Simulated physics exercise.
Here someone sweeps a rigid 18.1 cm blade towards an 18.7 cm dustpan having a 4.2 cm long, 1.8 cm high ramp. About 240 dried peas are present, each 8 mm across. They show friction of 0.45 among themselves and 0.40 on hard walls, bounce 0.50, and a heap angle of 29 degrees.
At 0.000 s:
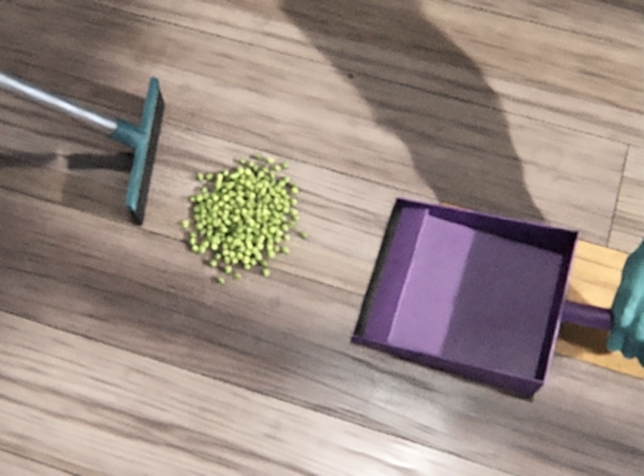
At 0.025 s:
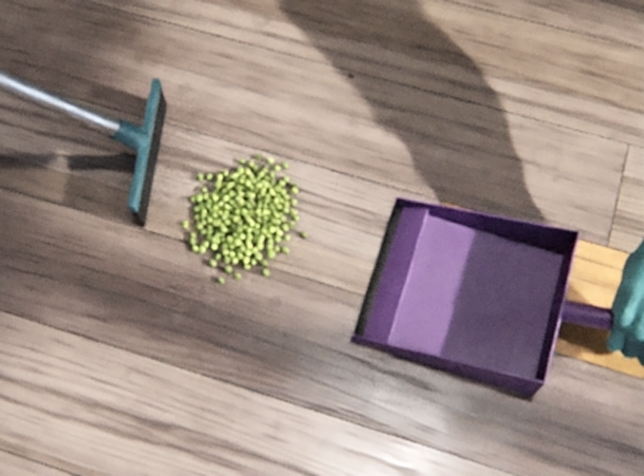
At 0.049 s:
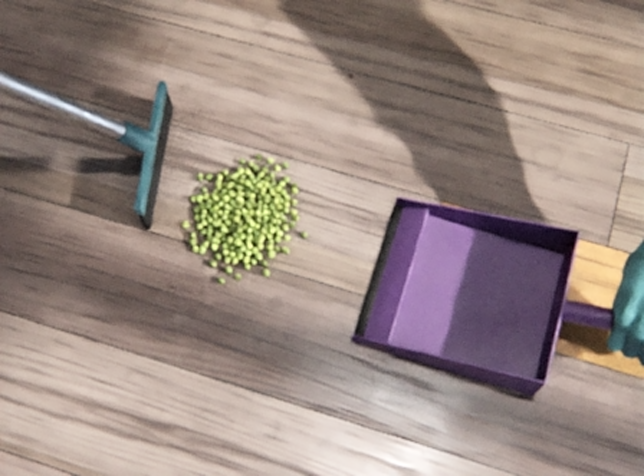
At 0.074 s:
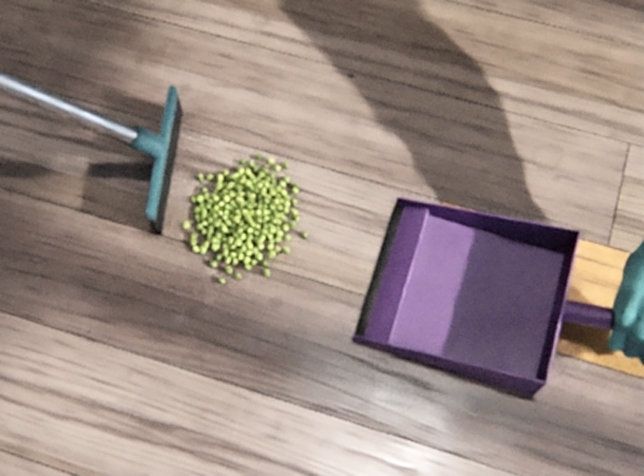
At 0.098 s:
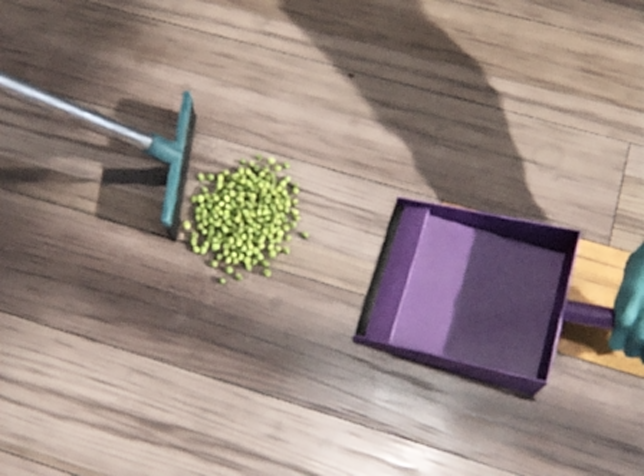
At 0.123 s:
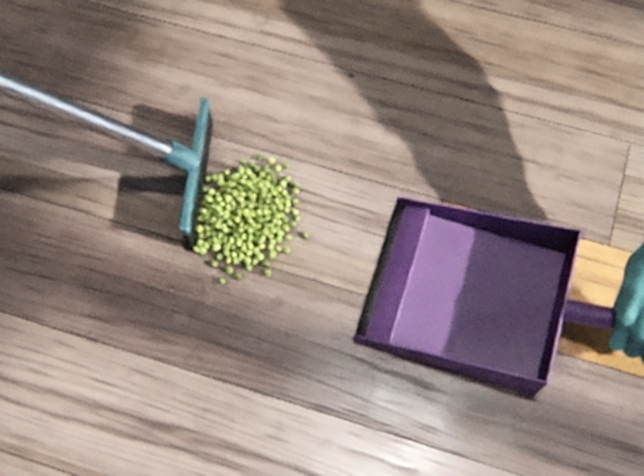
A teal blade on a metal handle slides rightward across a wooden floor and meets the left edge of a heap of green peas, nudging the nearest ones, while a gloved hand at right holds a purple dustpan still.
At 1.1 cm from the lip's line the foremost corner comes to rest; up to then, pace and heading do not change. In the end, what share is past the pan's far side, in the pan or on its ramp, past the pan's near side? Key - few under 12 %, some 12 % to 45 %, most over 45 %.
Far side: Some. Pan: Some. Near side: Few.
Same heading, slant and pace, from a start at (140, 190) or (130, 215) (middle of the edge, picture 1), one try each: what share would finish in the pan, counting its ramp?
About 35 and 20 per cent.
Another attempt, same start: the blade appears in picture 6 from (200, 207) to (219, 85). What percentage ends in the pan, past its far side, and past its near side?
You'd see pan at 10, far at 35 and near at 0.
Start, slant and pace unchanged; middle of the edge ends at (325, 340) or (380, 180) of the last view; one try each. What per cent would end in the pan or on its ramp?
Some 15 and 15 per cent.
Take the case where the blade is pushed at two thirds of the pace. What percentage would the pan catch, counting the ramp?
About 25 per cent.
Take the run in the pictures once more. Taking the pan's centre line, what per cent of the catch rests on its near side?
Close to 40 %.
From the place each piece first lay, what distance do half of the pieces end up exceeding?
20 cm or thereabouts.
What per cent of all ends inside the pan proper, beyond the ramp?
Something like 15 per cent of the whole.
Then, at 0.24 s, middle of the blade 13 cm from the lip; 0 % over the lip, far side 15 %, near side 0 %.
Then, at 0.32 s, middle of the blade 6 cm from the lip; 0 % over the lip, far side 20 %, near side 5 %.
Then, at 0.54 s, middle of the blade 3 cm from the lip; 40 % over the lip, far side 25 %, near side 5 %.
In the end, at 1.5 s, far side 25 %, pan 35 %, near side 10 %, in front of the lip or behind the blade 35 %.
